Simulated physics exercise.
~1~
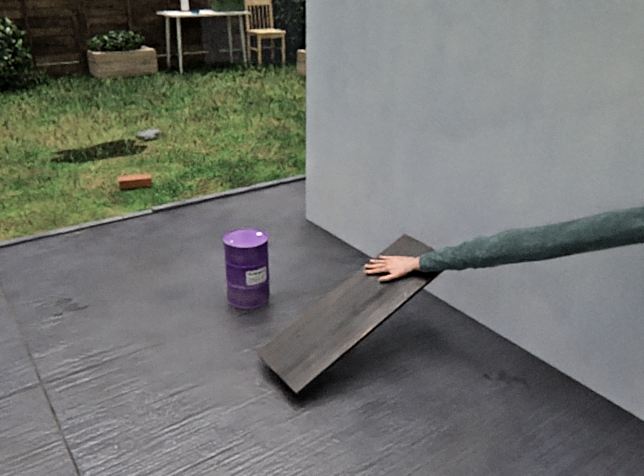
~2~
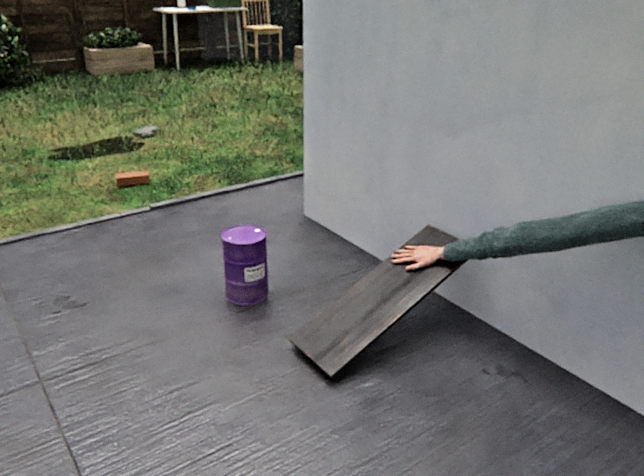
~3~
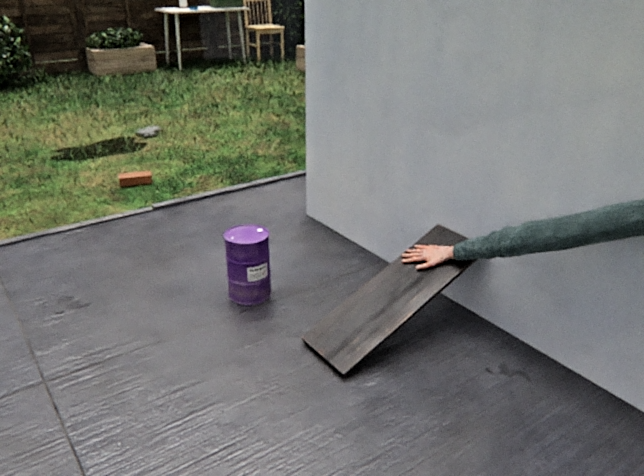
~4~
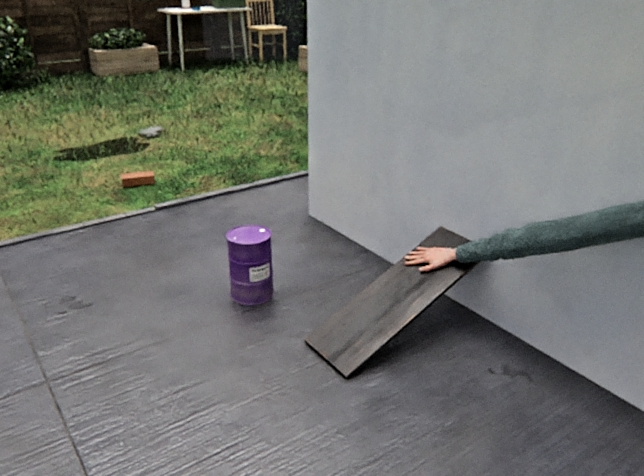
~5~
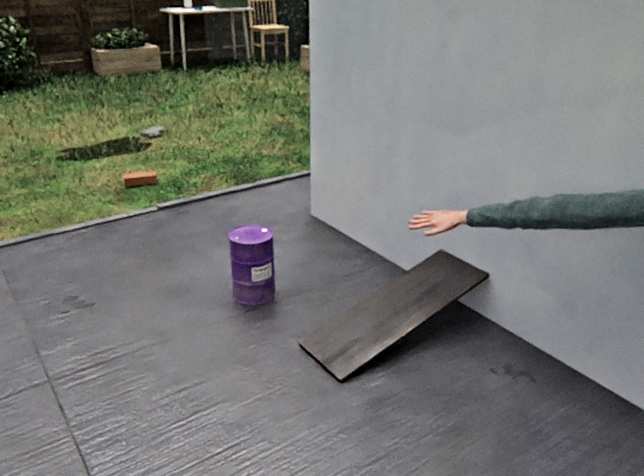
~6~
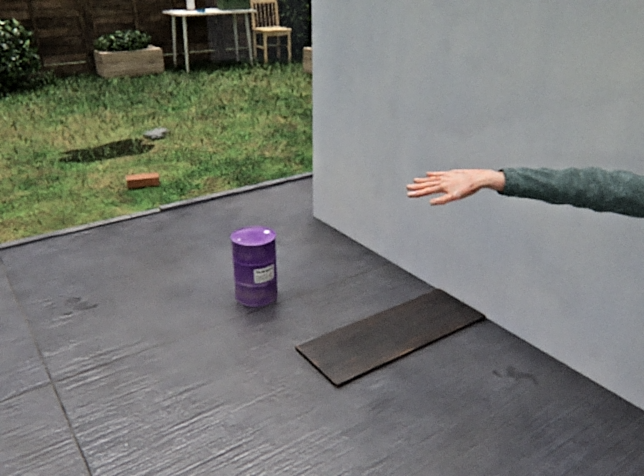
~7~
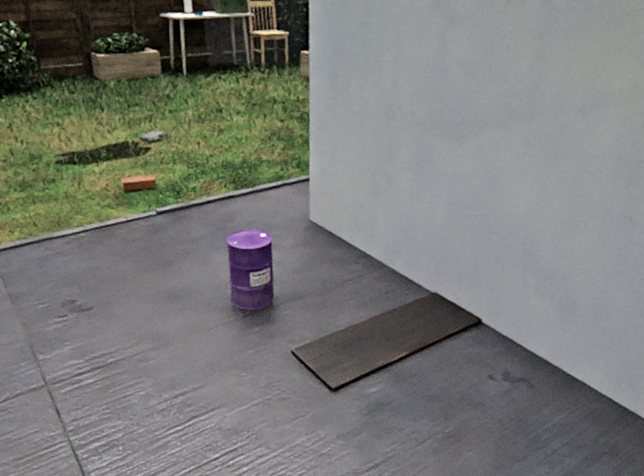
A hand props a black board against a grey wall and lets go, the board sliding down flat beside a purple canister.
